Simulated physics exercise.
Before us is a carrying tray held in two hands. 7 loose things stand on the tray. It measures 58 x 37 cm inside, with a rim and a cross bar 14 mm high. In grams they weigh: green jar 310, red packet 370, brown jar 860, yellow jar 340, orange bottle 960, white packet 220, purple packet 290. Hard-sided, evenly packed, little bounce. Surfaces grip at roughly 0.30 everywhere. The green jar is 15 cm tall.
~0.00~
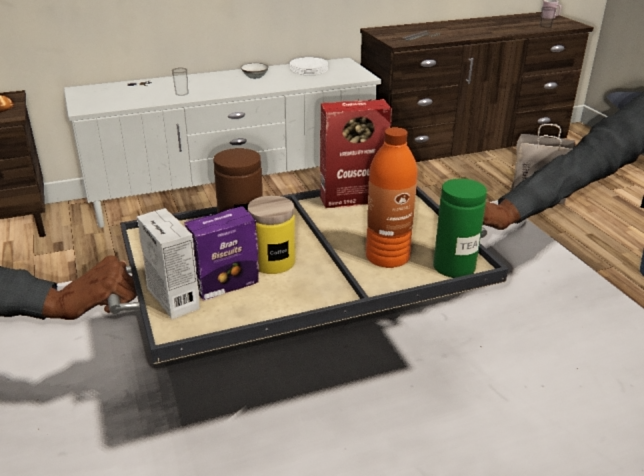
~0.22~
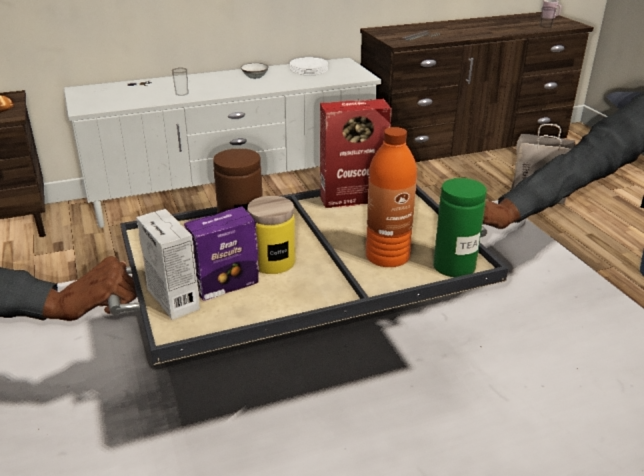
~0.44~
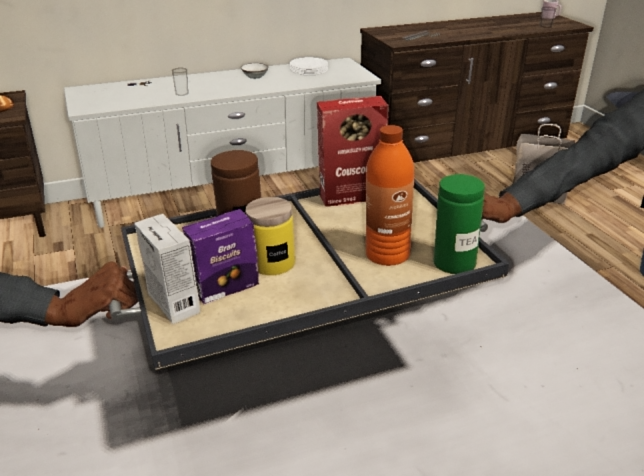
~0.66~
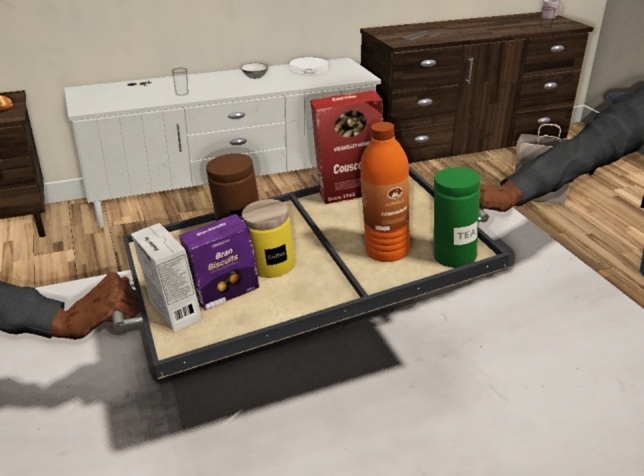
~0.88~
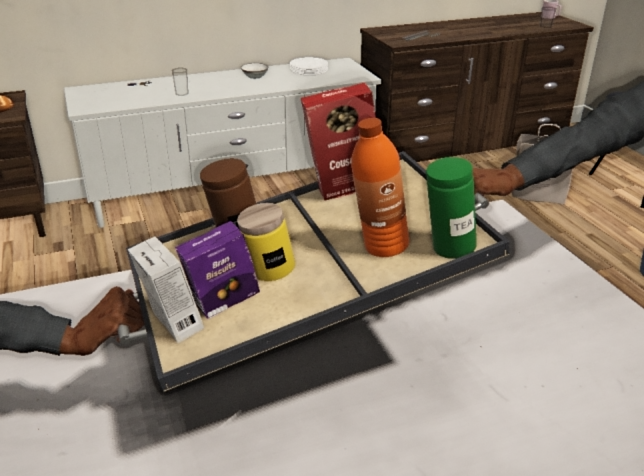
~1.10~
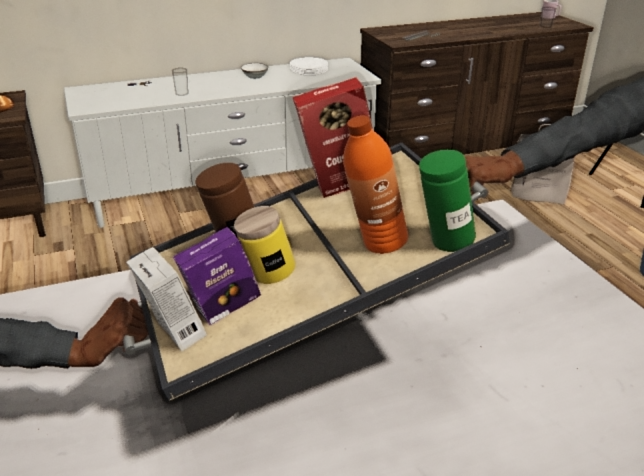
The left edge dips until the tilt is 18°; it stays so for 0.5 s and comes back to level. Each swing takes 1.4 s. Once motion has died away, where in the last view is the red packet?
It ends at about (331, 158).
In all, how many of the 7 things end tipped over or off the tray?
In all, 0.
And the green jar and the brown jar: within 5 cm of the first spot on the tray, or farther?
The green jar leaves its spot; the brown jar leaves its spot.
Around 1.70 s, tray tilted 18°, left edge down; red packet shifted 3 cm near (321, 144); orange bottle shifted 3 cm; green jar shifted 3 cm.
Around 2.00 s, tray tilted 18°, left edge down; red packet shifted 5 cm near (314, 146); green jar shifted 7 cm; orange bottle shifted 6 cm.
Around 2.40 s, tray tilted 15°, left edge down; red packet shifted 5 cm near (317, 148); green jar shifted 15 cm; brown jar shifted 14 cm.
Finally (3.9 s), not toppled but over 5 cm from the start, green jar and brown jar; the other 5 still in place (within 5 cm). In the last view, red packet near (331, 157).
